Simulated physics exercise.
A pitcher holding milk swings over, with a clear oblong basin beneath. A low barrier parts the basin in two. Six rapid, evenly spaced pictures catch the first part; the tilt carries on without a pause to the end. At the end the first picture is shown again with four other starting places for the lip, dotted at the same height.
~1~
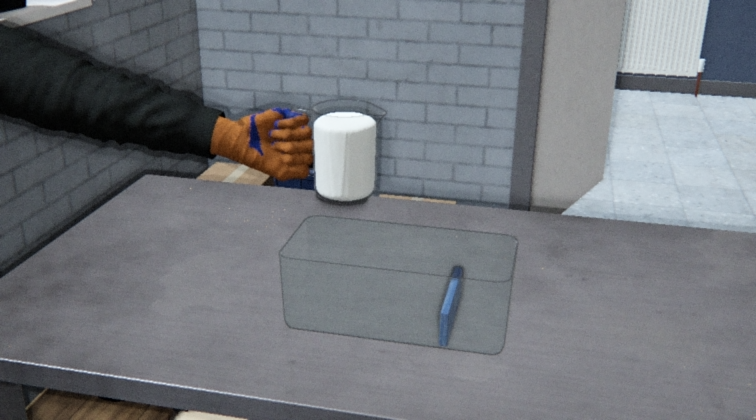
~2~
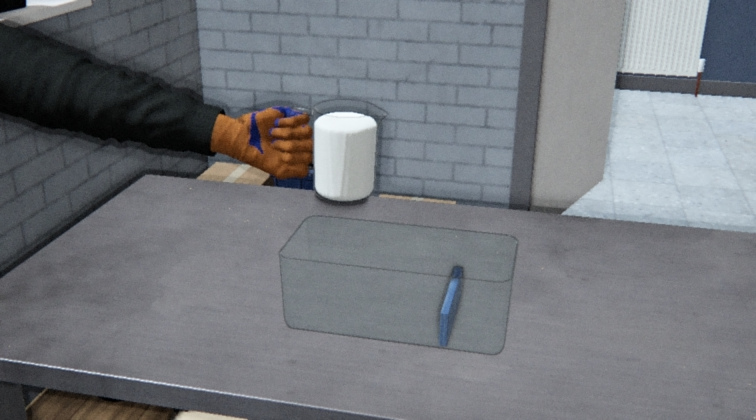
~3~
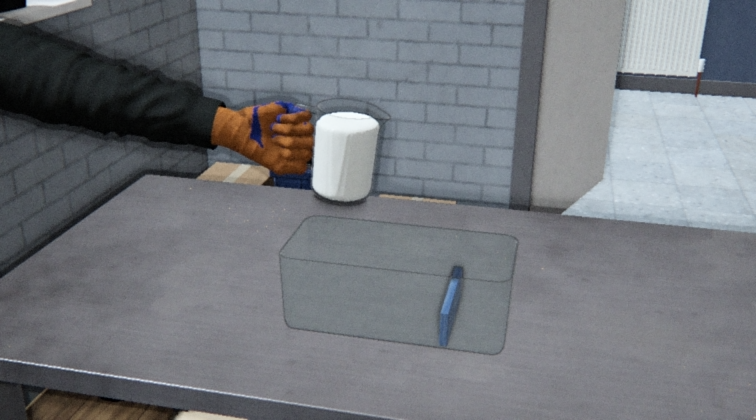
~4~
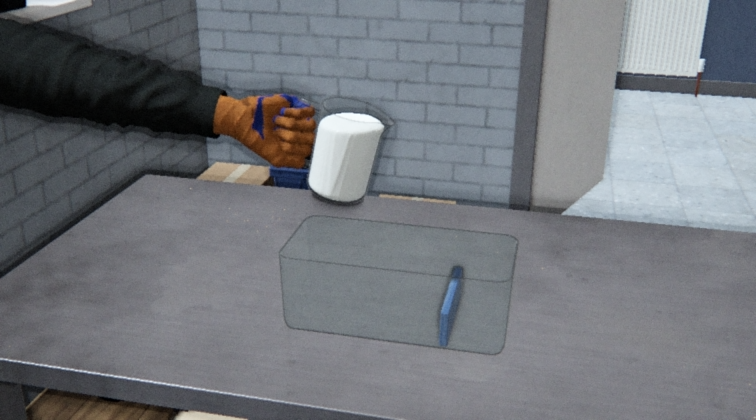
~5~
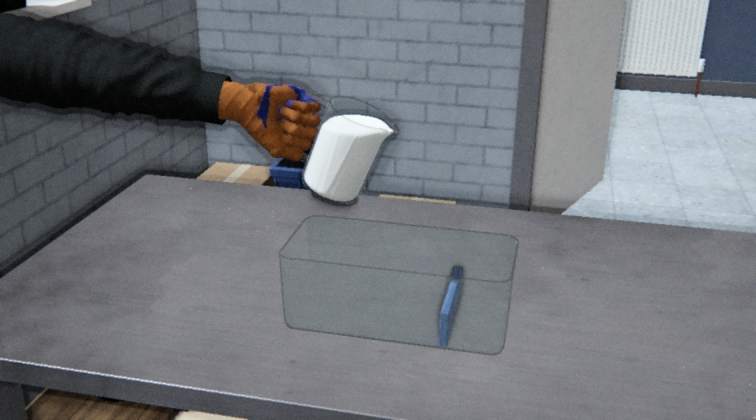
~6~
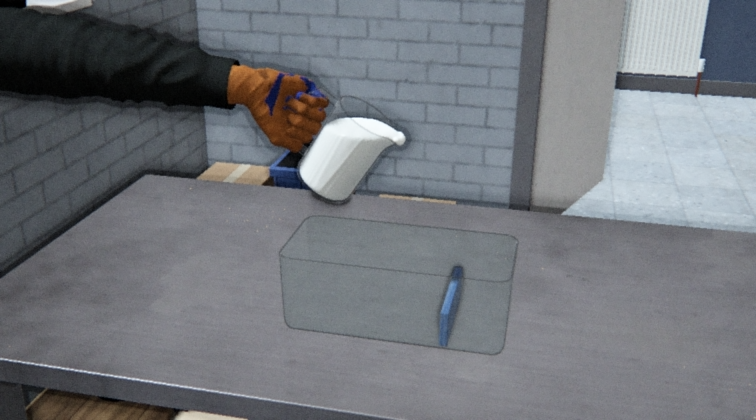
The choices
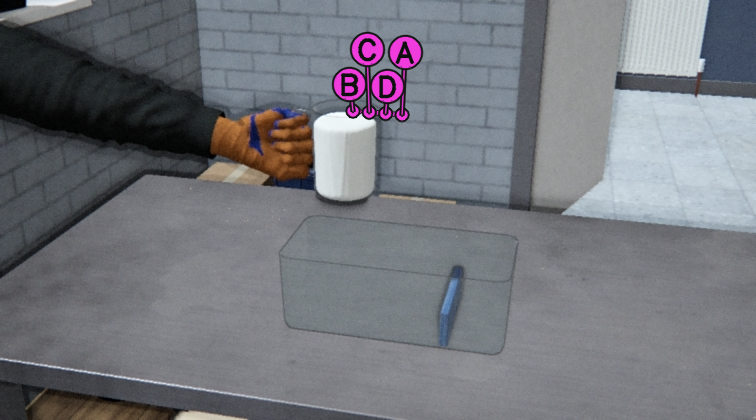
A gloved hand tilts a white pitcher rightward above a clear basin until milk reaches its lip.
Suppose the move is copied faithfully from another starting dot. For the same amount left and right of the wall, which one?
Place A does it best.
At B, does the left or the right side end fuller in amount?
More ends on the left.
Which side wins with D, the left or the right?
The left one.
In magenta, A at (402, 114); B at (353, 111); C at (369, 112); D at (385, 113).
If A is chosen, about 53 % ends left of the wall and 45 % right of it.
If B is chosen, about 96 % ends left of the wall and 3 % right of it.
If C is chosen, about 94 % ends left of the wall and 4 % right of it.
If D is chosen, about 90 % ends left of the wall and 7 % right of it; 4 % is lost outside.
